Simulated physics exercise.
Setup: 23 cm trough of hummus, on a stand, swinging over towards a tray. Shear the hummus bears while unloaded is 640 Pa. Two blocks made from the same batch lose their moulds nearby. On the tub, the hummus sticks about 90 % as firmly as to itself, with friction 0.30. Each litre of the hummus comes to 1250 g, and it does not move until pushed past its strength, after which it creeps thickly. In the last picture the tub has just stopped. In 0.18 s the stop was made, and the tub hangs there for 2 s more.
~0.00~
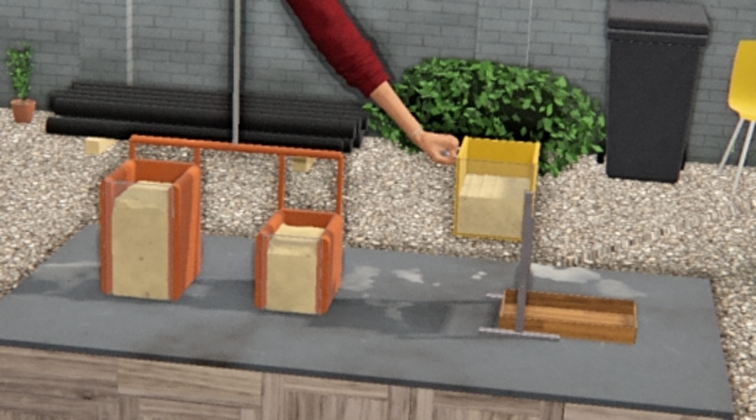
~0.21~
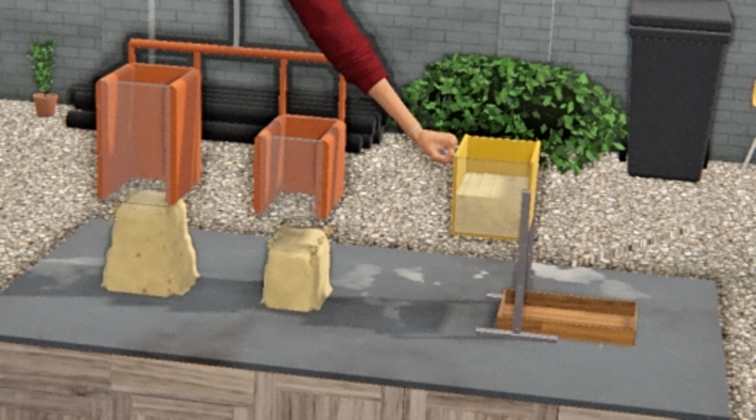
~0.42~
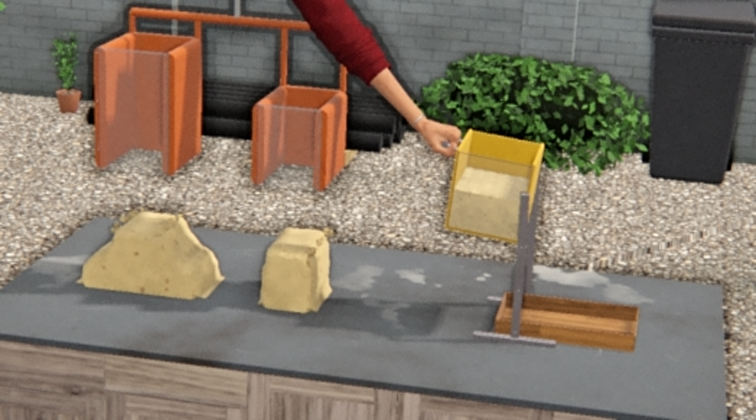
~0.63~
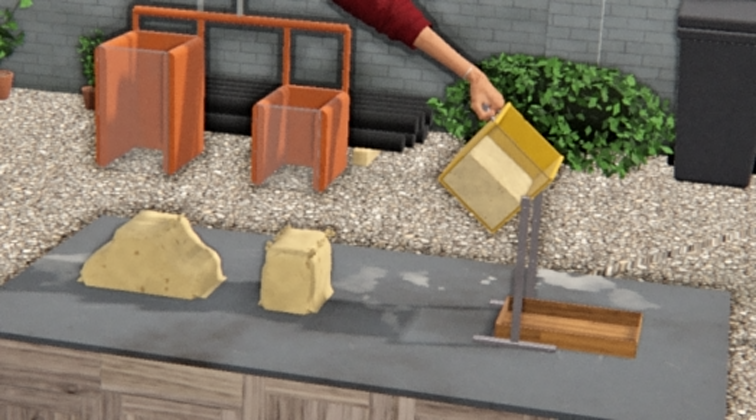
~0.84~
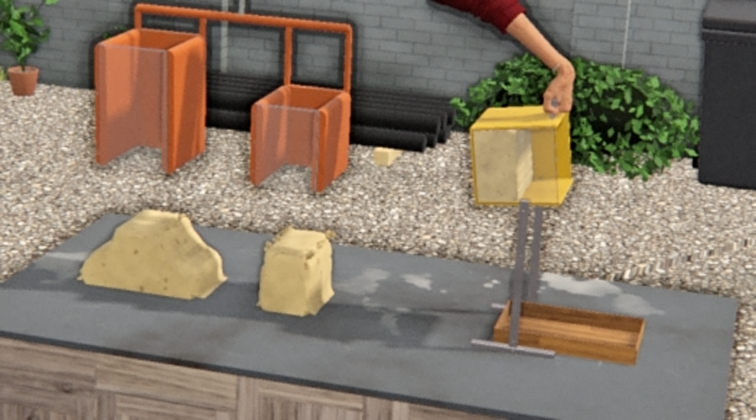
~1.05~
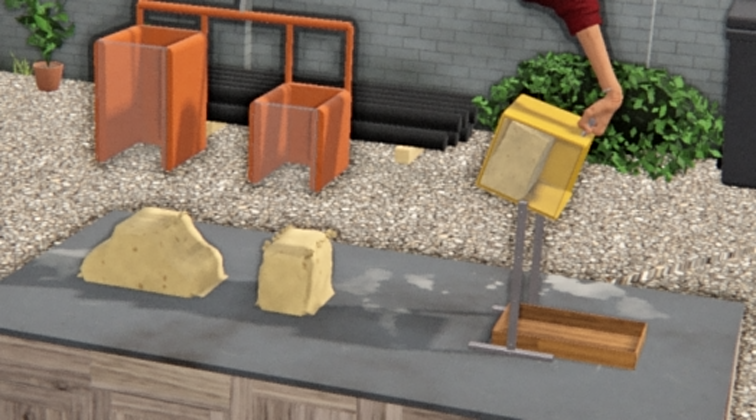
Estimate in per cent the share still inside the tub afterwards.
I would say about 63 percent.
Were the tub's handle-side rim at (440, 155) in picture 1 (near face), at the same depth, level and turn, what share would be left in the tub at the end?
I'd put it at close to 45 per cent.
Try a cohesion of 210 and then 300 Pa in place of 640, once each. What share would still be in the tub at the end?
The two runs give near 30 % and near 40 % respectively.
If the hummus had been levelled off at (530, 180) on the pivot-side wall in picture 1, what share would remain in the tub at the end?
45 %.
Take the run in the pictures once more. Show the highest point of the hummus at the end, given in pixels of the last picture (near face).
Close to pixel (508, 168).
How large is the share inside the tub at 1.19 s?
Around 100 per cent.
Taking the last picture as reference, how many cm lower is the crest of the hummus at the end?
The top ends up some 13 cm below its level in the last picture.
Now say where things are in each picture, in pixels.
In the first frame, handle-side rim at (460, 158), tilt 0 degrees; highest point of the hummus at (502, 198); test blocks 31 cm, 20 cm high (left to right).
In the second frame, handle-side rim at (458, 157), tilt 0 degrees; highest point of the hummus at (500, 197); test blocks 27 cm, 19 cm high (left to right).
In the third frame, handle-side rim at (460, 152), tilt 6 degrees; highest point of the hummus at (459, 189); test blocks 19 cm, 19 cm high (left to right).
In the fourth frame, handle-side rim at (497, 125), tilt 41 degrees; highest point of the hummus at (473, 155); test blocks 19 cm, 19 cm high (left to right).
In the fifth frame, handle-side rim at (555, 128), tilt 82 degrees; highest point of the hummus at (511, 131); test blocks 19 cm, 19 cm high (left to right).
In the sixth frame, handle-side rim at (583, 149), tilt 106 degrees; highest point of the hummus at (512, 123); test blocks 19 cm, 19 cm high (left to right).
By 1.19 s, the tub is at 106 degrees and holds 100 %.
By 1.36 s, the tub is at 106 degrees and holds 81 %.
By 1.53 s, the tub is at 106 degrees and holds 63 %.
By 1.70 s, the tub is at 106 degrees and holds 63 %.
By 3.05 s, at the end, the tub is at 106 degrees and holds 63 %.
